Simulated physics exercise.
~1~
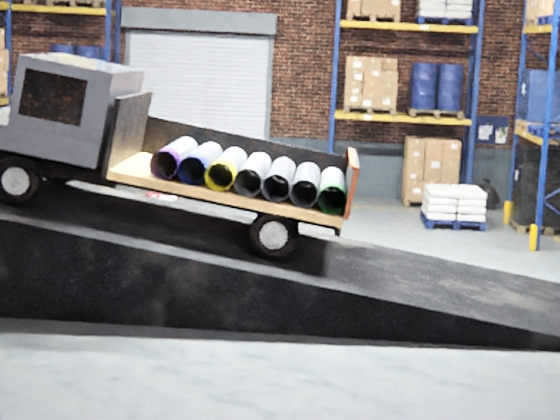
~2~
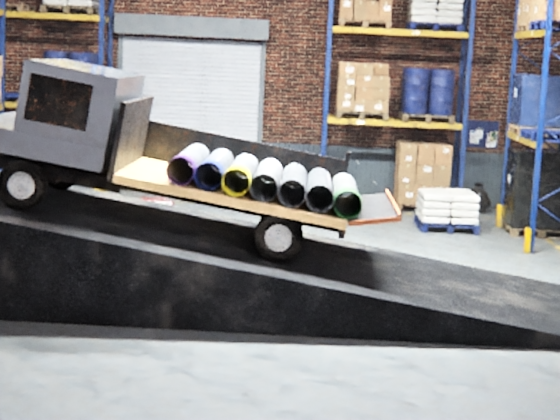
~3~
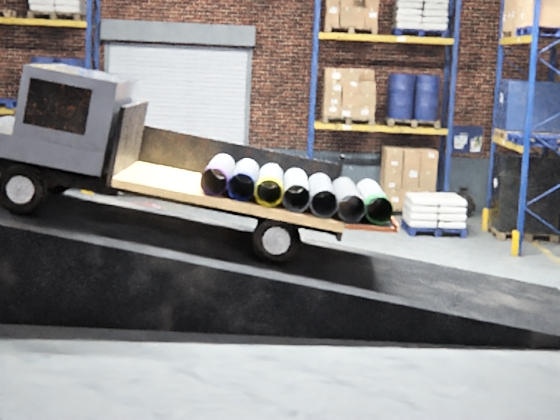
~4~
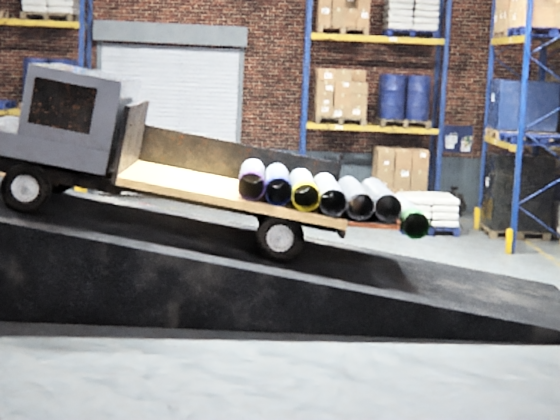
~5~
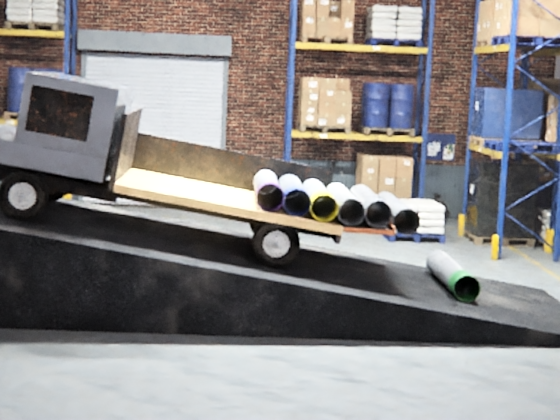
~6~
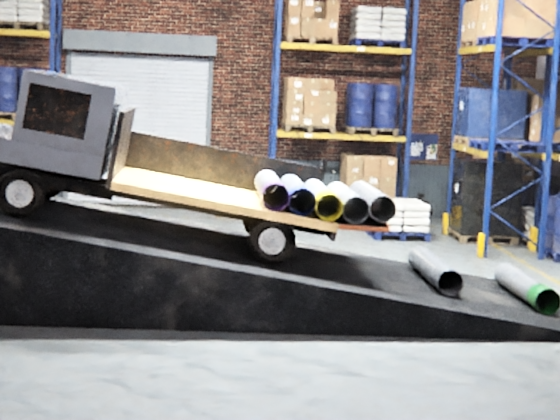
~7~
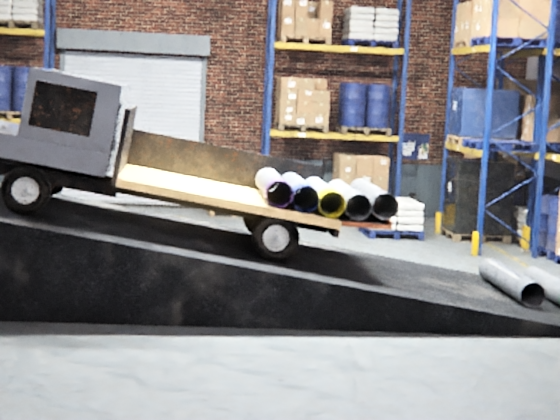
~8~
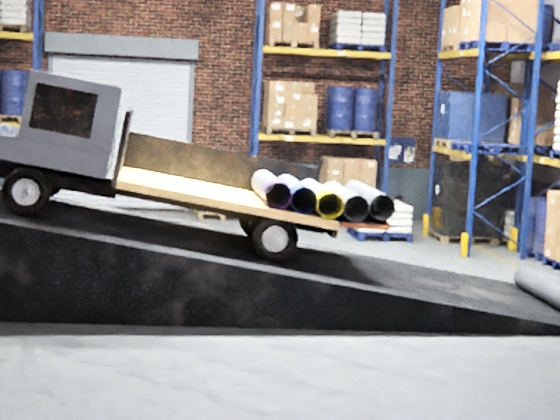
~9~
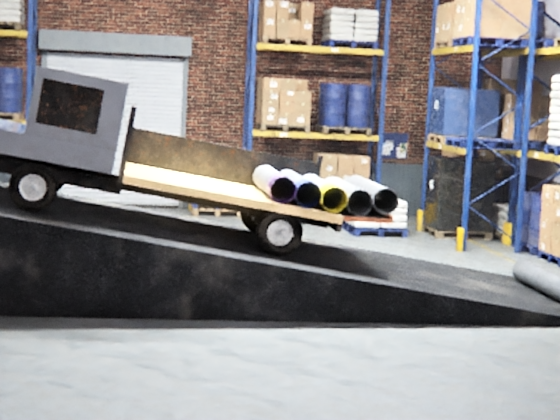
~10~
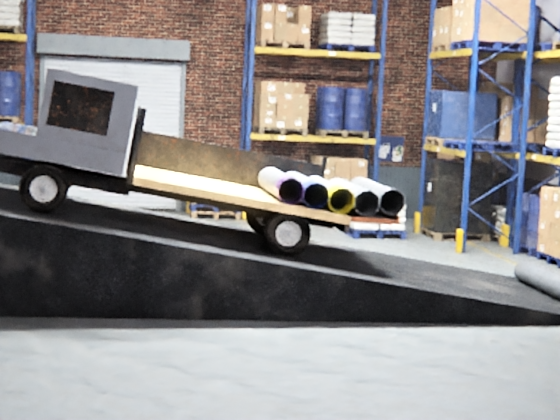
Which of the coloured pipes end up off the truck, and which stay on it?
Only the green pipe, out of the coloured ones, drops off the back. The purple, blue and yellow pipes stay aboard.
